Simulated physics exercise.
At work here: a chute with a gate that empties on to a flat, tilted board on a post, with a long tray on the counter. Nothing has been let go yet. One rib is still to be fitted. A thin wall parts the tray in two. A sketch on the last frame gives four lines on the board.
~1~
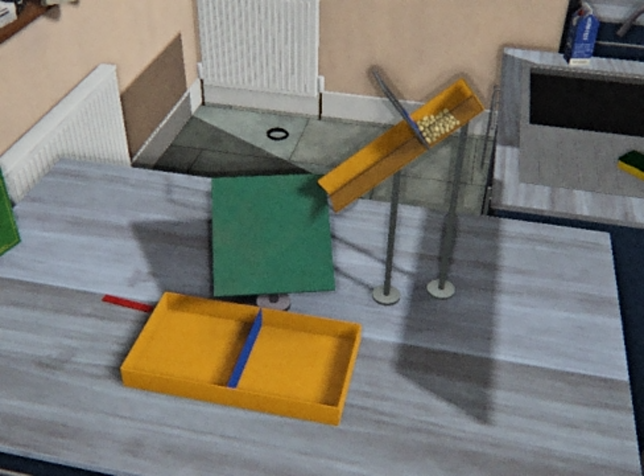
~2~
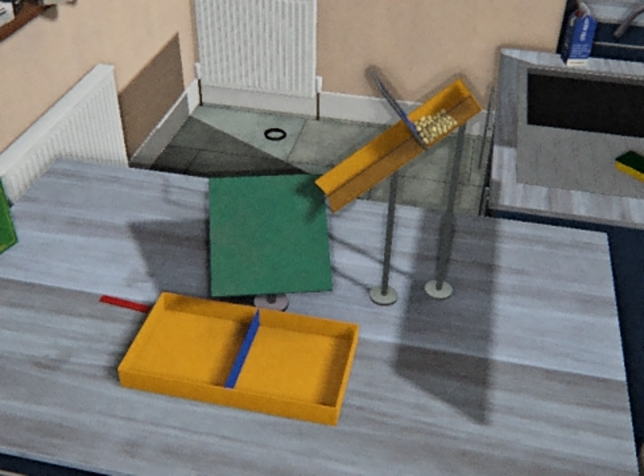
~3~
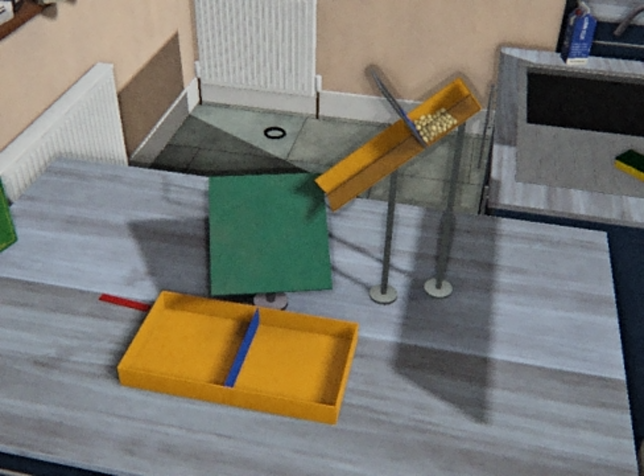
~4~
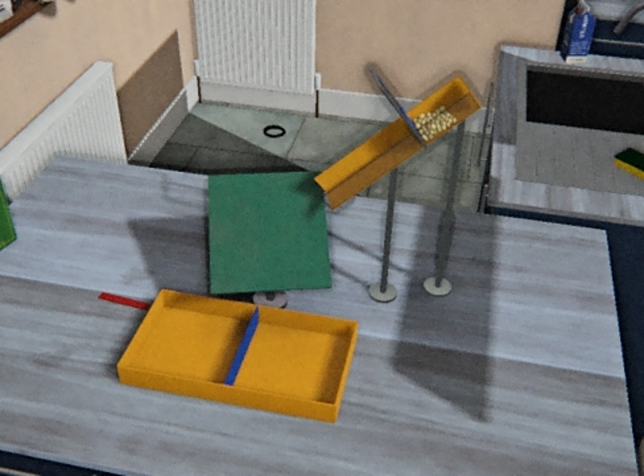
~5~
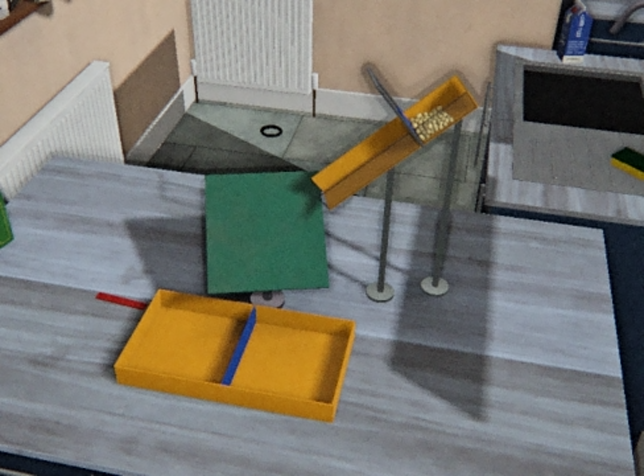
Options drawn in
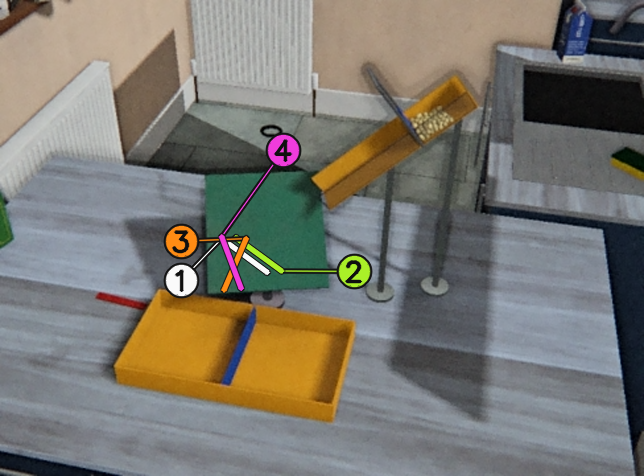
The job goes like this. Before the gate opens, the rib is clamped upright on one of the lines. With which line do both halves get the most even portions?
Take 3.
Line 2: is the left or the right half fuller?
Right.
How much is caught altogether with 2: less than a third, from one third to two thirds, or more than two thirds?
It is more than two thirds.
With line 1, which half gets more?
Right.
On the marked copy, line 1 from (221, 238) to (267, 272); line 2 from (235, 237) to (281, 270); line 3 from (246, 238) to (224, 290); line 4 from (221, 236) to (241, 288).
If 1 is chosen, of what is caught, a stray few in the left half, nearly all in the right.
If 2 is chosen, of what is caught, a small part in the left half, nearly all in the right.
If 3 is chosen, of what is caught, about two thirds in the left half, about a third in the right.
If 4 is chosen, of what is caught, a small part in the left half, nearly all in the right.
